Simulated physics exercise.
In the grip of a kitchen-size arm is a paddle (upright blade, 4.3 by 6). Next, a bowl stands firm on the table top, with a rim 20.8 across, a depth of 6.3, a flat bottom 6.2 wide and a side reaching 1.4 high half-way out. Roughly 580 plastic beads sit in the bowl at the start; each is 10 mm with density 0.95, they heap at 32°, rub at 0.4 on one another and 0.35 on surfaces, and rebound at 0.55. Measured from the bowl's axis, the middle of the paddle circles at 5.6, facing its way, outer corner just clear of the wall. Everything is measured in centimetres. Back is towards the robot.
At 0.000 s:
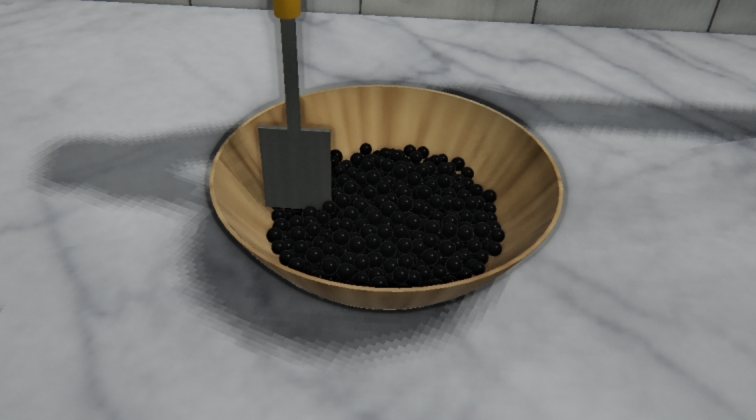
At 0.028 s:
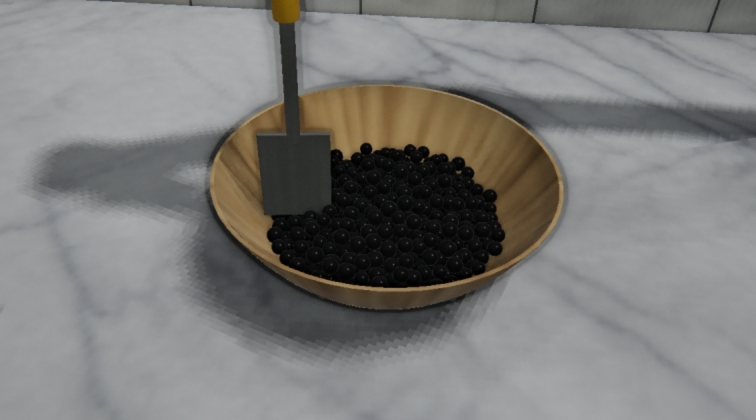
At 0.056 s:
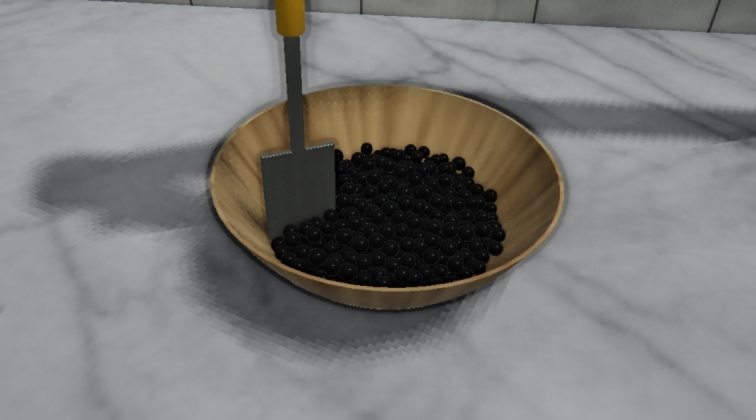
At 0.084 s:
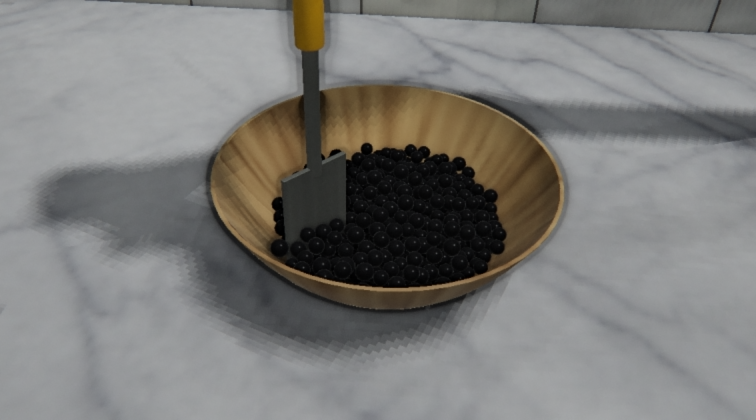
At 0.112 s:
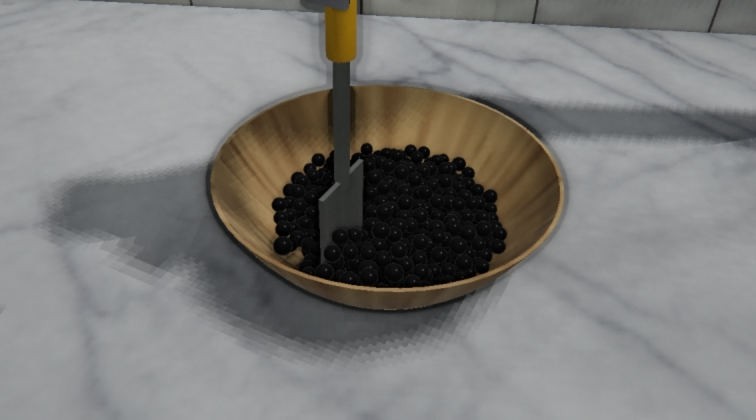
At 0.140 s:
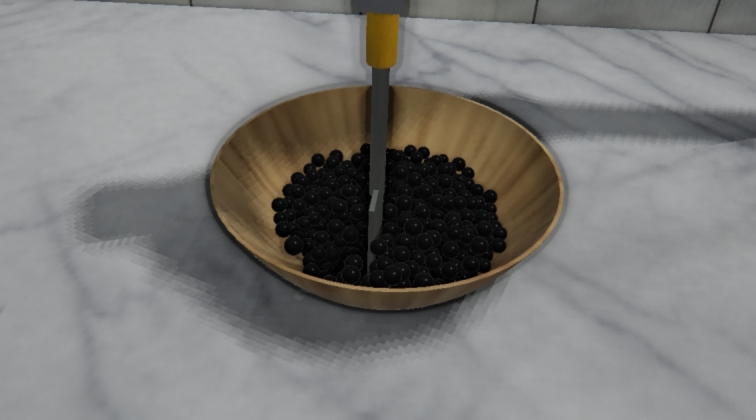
A gray paddle with a yellow handle stands upright at the left side of a wooden bowl of black beads on a marble surface. It sweeps toward the viewer, then curves right through the beads, turning until its blade appears edge-on near the bowl's front center, with the beads still inside.
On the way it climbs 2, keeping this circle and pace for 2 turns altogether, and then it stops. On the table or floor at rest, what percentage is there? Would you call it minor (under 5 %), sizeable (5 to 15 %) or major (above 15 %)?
I would call it sizeable.
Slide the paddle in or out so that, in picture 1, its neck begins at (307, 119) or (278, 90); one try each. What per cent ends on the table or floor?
10 and 0 per cent.
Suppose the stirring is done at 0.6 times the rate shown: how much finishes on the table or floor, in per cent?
Some 0 in a hundred.
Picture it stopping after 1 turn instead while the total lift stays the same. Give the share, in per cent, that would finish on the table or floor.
I'd expect some 5 per cent.
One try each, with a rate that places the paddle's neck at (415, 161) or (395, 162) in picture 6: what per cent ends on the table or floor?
Roughly 15 and 10 percent, in that order.
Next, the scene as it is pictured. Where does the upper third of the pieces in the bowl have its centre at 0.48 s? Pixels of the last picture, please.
I'd point to somewhere close to (365, 186).
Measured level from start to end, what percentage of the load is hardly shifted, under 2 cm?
Near 60 per cent of the pieces.
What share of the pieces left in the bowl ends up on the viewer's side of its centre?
Roughly 50 per cent.
By 0.48 s, 334° round, highest piece 8 above the table; 532 in the bowl, 36 on the table or floor, 10 in flight or on the tool.
By 0.83 s, 222° round, highest piece 5 above the table; 525 in the bowl, 53 on the table or floor.
By 1.20 s, 0° round, highest piece 5 above the table; 525 in the bowl, 53 on the table or floor.
By 1.90 s, 0° round, highest piece 5 above the table; 525 in the bowl, 53 on the table or floor.
Final count, 525 in the bowl, 53 on the table or floor. That is 9 % on the table or floor.
